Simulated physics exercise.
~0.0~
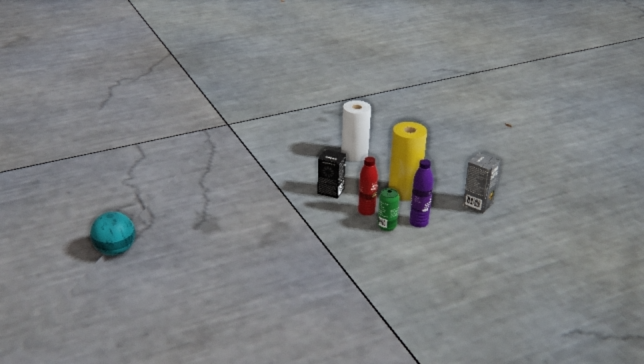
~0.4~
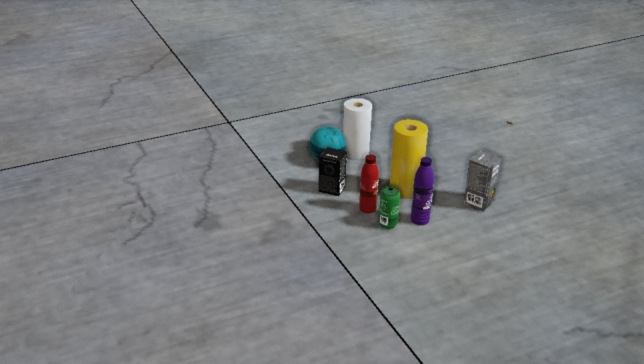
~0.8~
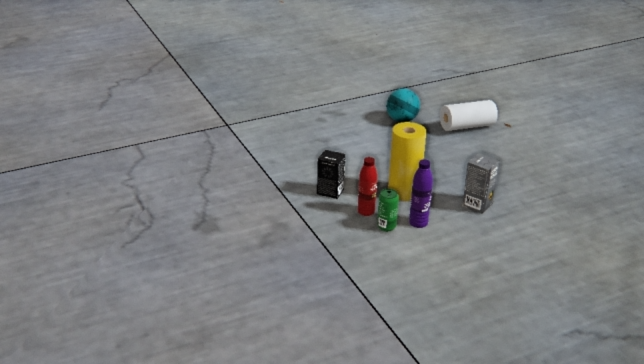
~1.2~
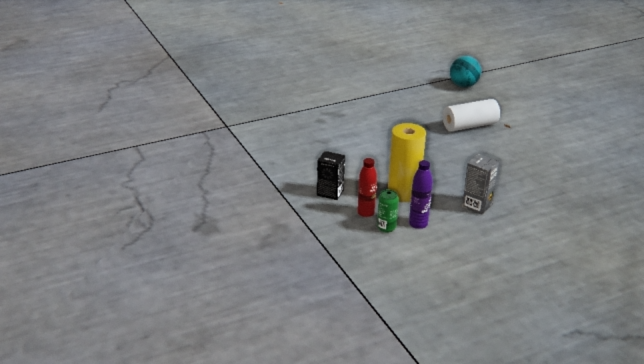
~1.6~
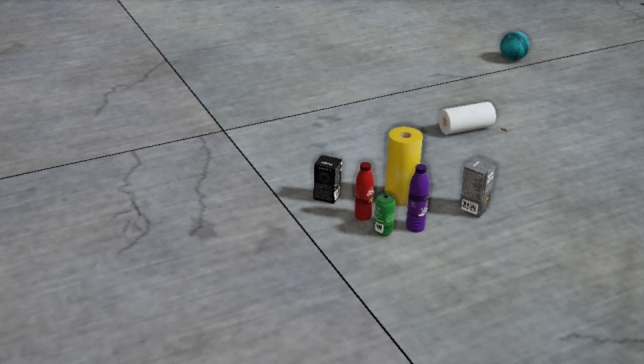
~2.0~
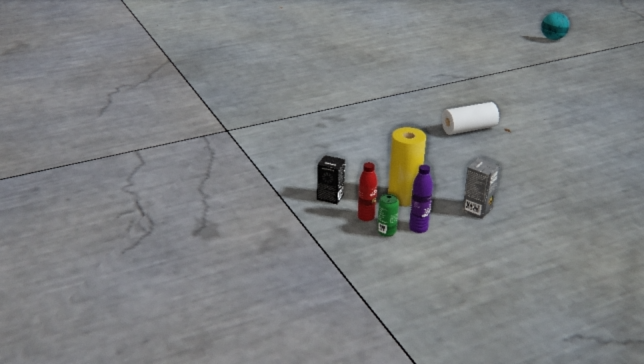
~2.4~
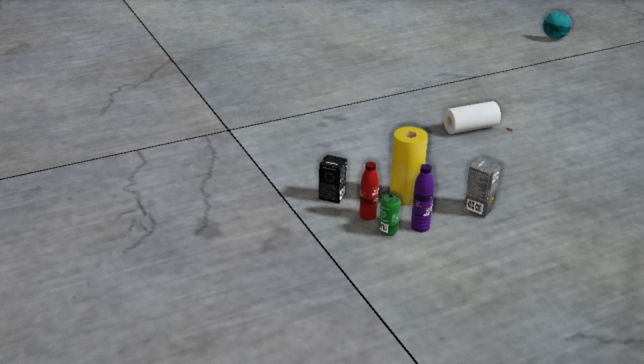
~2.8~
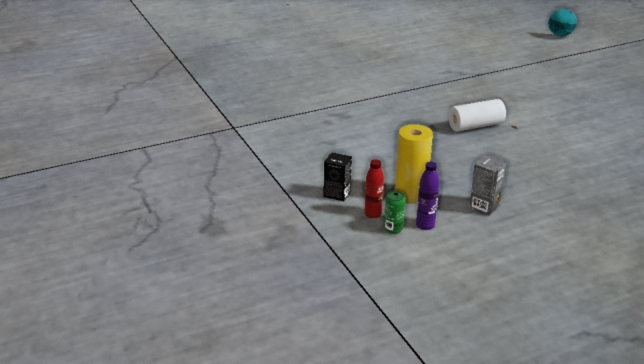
On a grey concrete floor, a turquoise ball rolls from the left toward a group of bottles, cartons, a can and two upright rolls, knocks the white roll onto its side, and continues to the upper right, where it stops while the other items remain standing.
